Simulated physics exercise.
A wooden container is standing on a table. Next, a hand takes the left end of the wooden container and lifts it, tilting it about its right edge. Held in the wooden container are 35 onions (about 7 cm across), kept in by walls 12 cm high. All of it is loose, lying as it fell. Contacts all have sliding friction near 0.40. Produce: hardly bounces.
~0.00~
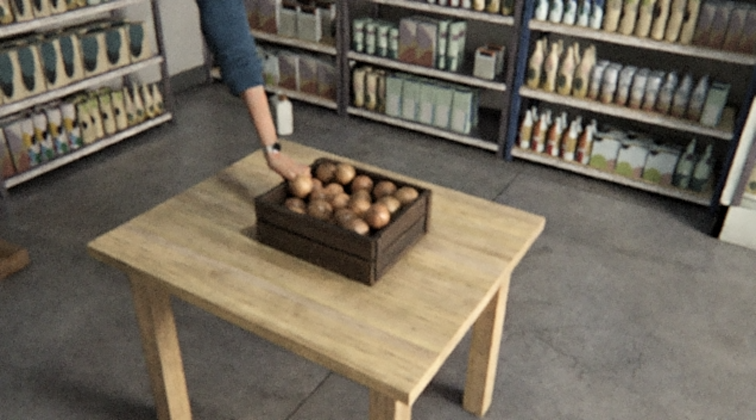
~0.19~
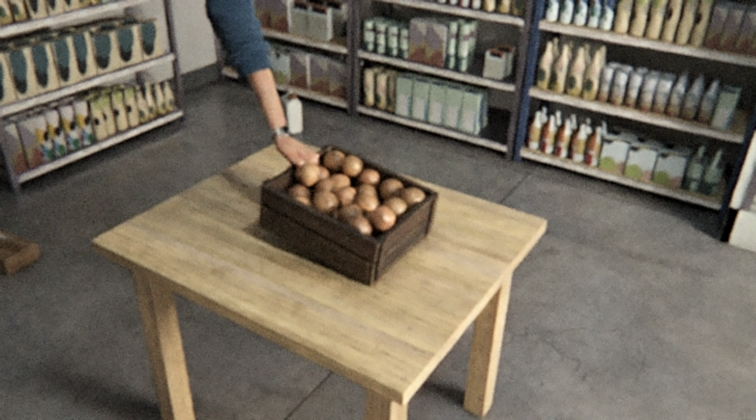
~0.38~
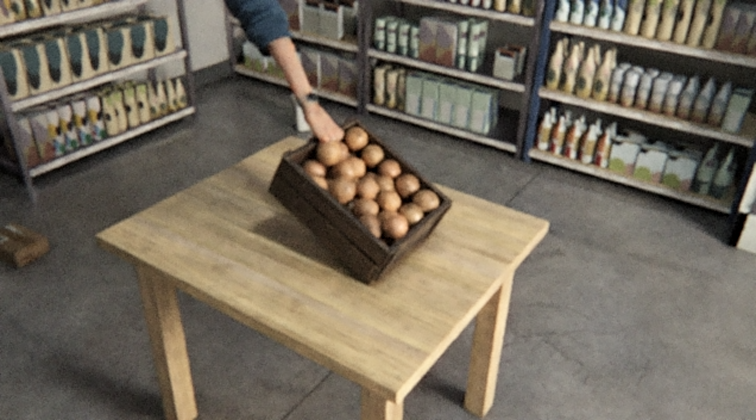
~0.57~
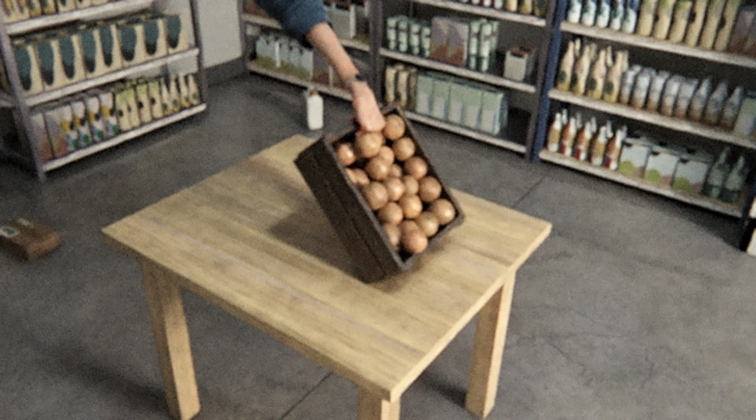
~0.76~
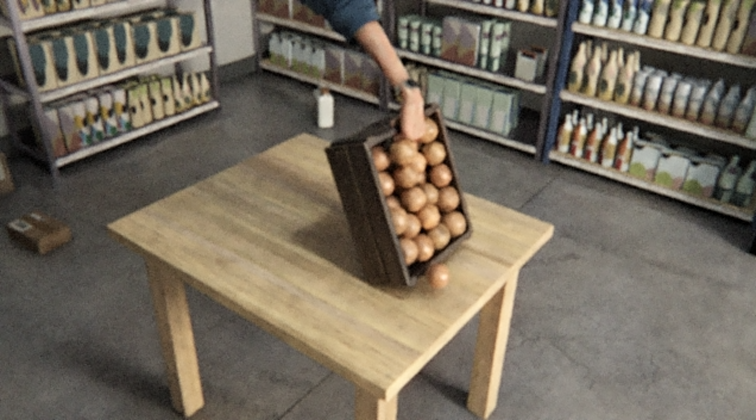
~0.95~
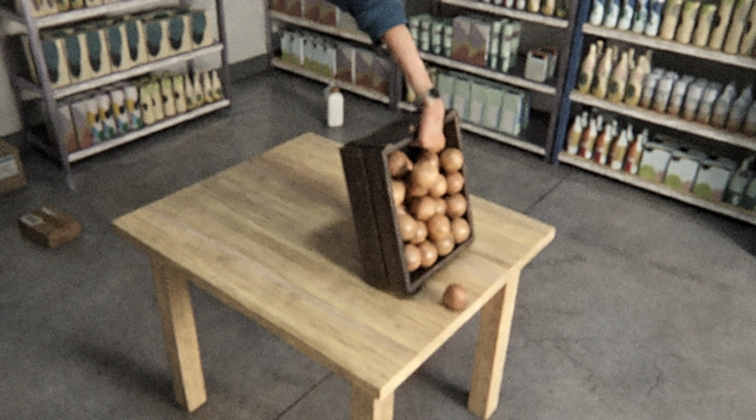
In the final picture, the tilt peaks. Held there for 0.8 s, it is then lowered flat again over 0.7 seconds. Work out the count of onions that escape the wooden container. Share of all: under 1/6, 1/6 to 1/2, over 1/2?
It spills one sixth to one half.
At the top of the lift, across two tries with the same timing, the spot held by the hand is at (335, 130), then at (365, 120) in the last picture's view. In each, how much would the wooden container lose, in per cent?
Wooden container 0 then 0 per cent.
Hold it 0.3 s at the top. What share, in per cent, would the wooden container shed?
Wooden container: 20%.
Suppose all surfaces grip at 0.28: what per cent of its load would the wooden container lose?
Wooden container 40 per cent.
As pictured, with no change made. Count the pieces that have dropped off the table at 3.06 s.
I'd put the number around 8.
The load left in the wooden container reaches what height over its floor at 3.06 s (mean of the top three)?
I'd say some 13 cm high.
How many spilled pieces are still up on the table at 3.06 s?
I'd say close to 1 in all.
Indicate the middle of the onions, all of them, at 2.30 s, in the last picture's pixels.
Close to (391, 228).
After 1.29 s, tilt 75°; wooden container 31 in, 4 out.
After 1.71 s, tilt 75°; wooden container 29 in, 6 out.
After 2.30 s, tilt 9°; wooden container 25 in, 10 out.
Final count (at 3.06 s), wooden container 25 in, 10 out. Asked share, 10 of 35, 29 per cent.
